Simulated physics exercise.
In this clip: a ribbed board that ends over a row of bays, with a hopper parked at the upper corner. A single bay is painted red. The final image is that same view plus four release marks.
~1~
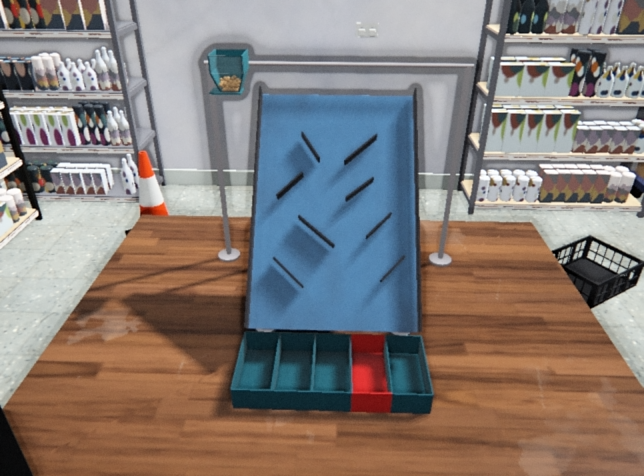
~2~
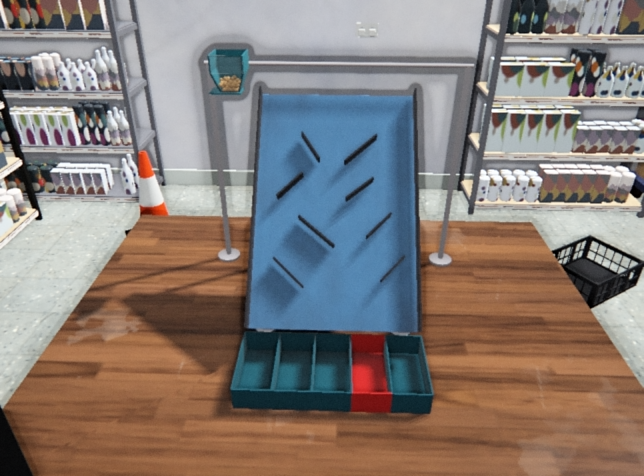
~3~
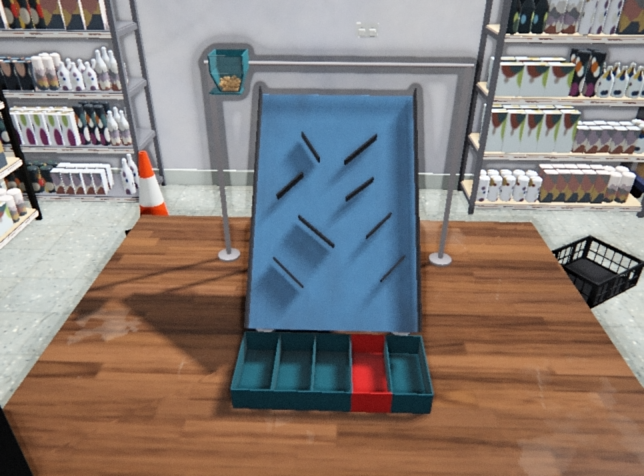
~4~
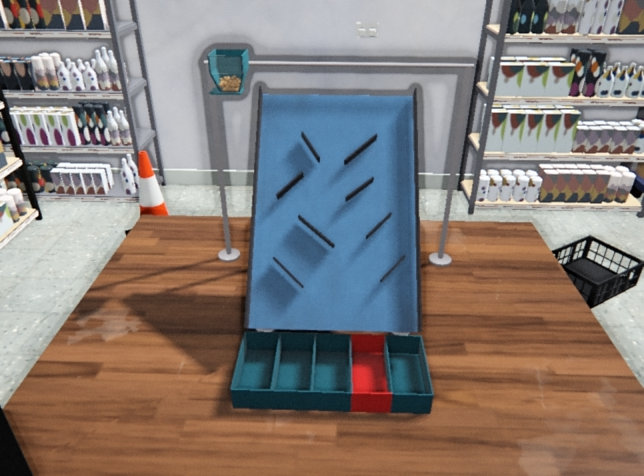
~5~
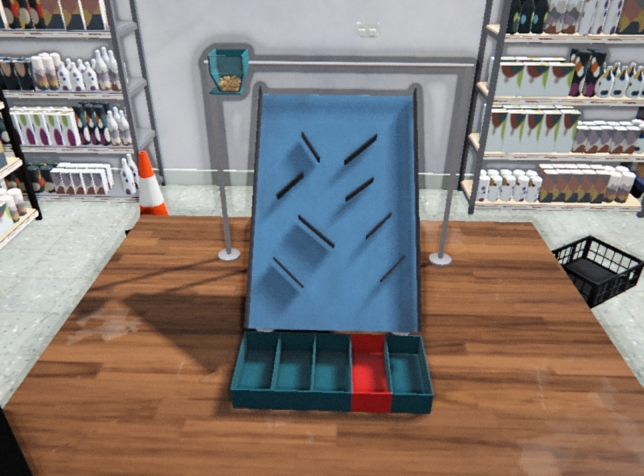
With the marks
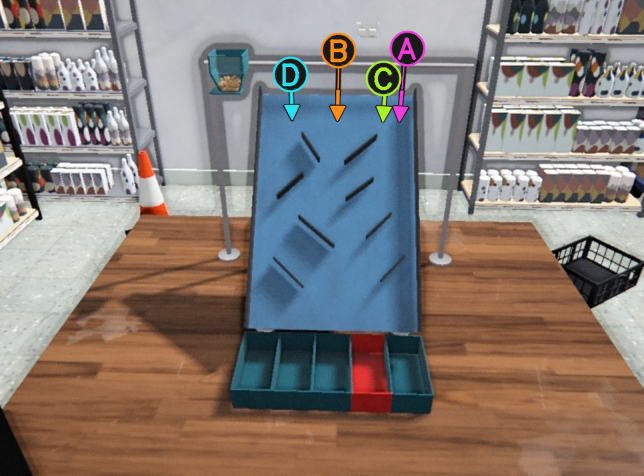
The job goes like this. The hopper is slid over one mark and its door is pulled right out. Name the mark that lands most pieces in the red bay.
The answer is mark B.
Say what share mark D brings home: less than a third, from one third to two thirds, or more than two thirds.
It is less than a third.
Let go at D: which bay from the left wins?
It is the first one.
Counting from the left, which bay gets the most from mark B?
The fourth.
On the marked copy, mark A meets the board at (399, 116); mark B meets the board at (337, 115); mark C meets the board at (383, 116); mark D meets the board at (291, 114).
If A is chosen, roughly a quarter in the red bay, roughly two thirds in other bays, about a tenth outside the box.
If B is chosen, roughly half in the red bay, roughly a third in other bays, about a tenth outside the box.
If C is chosen, about a tenth in the red bay, roughly two thirds in other bays, about a tenth outside the box.
If D is chosen, about a tenth in the red bay, roughly two thirds in other bays, roughly a quarter outside the box.
